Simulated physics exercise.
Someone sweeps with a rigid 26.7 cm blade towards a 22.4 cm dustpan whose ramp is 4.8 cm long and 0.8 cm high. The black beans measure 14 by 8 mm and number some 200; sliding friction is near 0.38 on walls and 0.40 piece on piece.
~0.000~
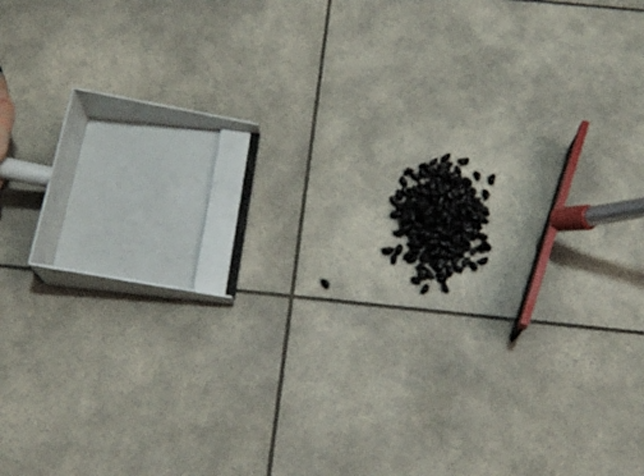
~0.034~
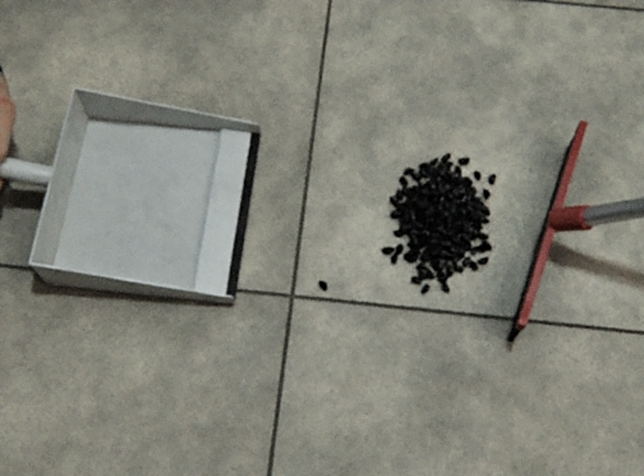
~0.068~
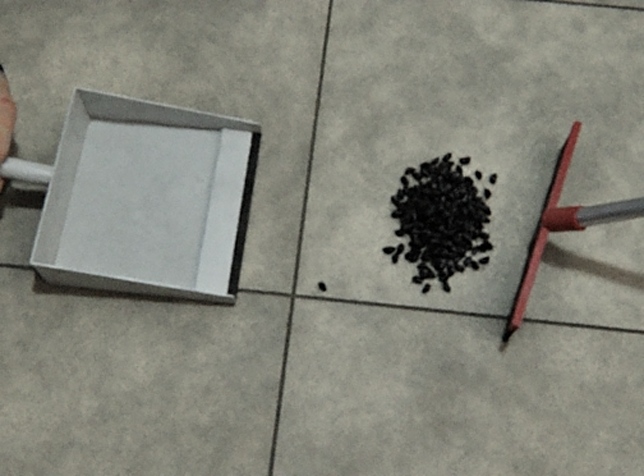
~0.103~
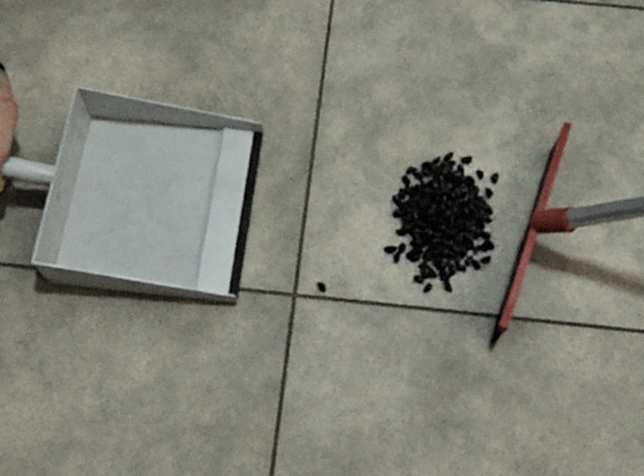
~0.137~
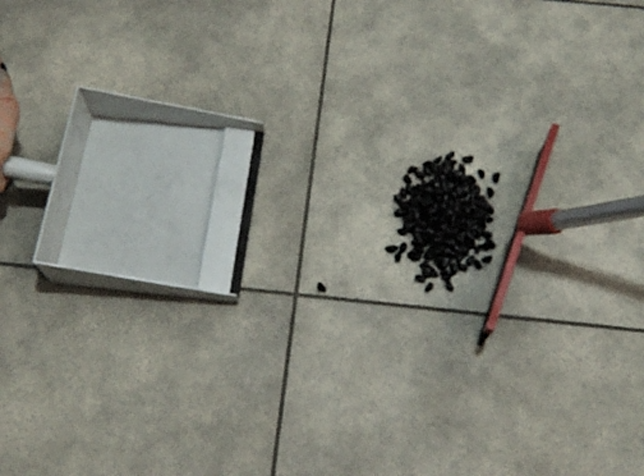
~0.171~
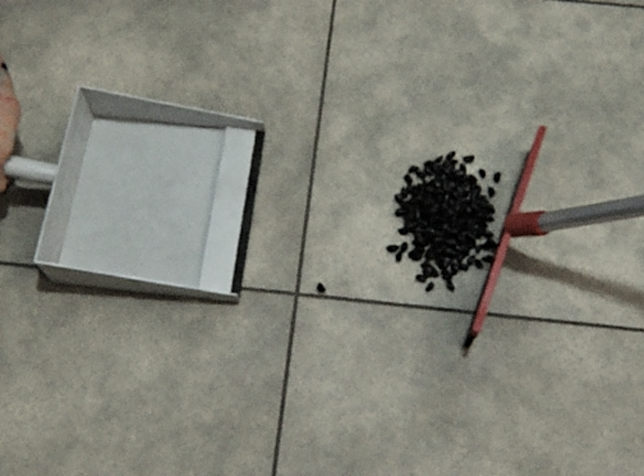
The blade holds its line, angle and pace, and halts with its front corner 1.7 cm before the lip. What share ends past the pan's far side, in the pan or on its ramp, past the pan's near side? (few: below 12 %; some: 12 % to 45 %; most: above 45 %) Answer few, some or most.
Past the pan's far side: Few; in the pan or on its ramp: Few; past the pan's near side: Few.
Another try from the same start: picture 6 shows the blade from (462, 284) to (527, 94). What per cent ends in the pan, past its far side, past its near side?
Pan 15, far 50, near 0.
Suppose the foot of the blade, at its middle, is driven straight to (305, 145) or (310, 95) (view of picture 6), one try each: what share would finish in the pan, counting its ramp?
About 20 and 10 per cent.
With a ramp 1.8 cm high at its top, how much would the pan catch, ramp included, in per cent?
It would be near 0 per cent.
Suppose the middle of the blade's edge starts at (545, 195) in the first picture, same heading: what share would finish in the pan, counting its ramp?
Some 10 per cent.
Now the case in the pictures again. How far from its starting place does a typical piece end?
About 20 cm.
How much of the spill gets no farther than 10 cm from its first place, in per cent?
About 15 per cent.
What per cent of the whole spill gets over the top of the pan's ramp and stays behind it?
Some 0 per cent.
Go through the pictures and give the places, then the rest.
In the first picture, blade from (523, 324) to (583, 129), moved 0.0 cm, 0 of the pieces shifted so far; middle of the pieces at (436, 219); pan at (142, 205).
In the second picture, blade from (521, 325) to (581, 129), moved 0.3 cm, 0 of the pieces shifted so far; middle of the pieces at (436, 219).
In the third picture, blade from (514, 325) to (575, 129), moved 1.1 cm, 1 of the pieces shifted so far; middle of the pieces at (437, 219).
In the fourth picture, blade from (503, 327) to (565, 130), moved 2.6 cm, 1 of the pieces shifted so far; middle of the pieces at (439, 218).
In the fifth picture, blade from (489, 329) to (553, 132), moved 4.2 cm, 1 of the pieces shifted so far; middle of the pieces at (440, 217).
In the sixth picture, blade from (475, 331) to (540, 133), moved 5.9 cm, 1 of the pieces shifted so far; middle of the pieces at (441, 217); pan at (147, 203). Its pace works out near 0.49 m/s, heading 16 degrees towards the viewer's side.
After 0.43 s, middle of the blade 18 cm from the lip; 0 % over the lip, far side 5 %, near side 0 %.
After 0.61 s, middle of the blade 9 cm from the lip; 0 % over the lip, far side 5 %, near side 0 %.
After 0.90 s, middle of the blade 5 cm from the lip; 0 % over the lip, far side 5 %, near side 5 %.
At rest (1.7 s), far side 5 %, pan 0 %, near side 5 %, in front of the lip or behind the blade 90 %.
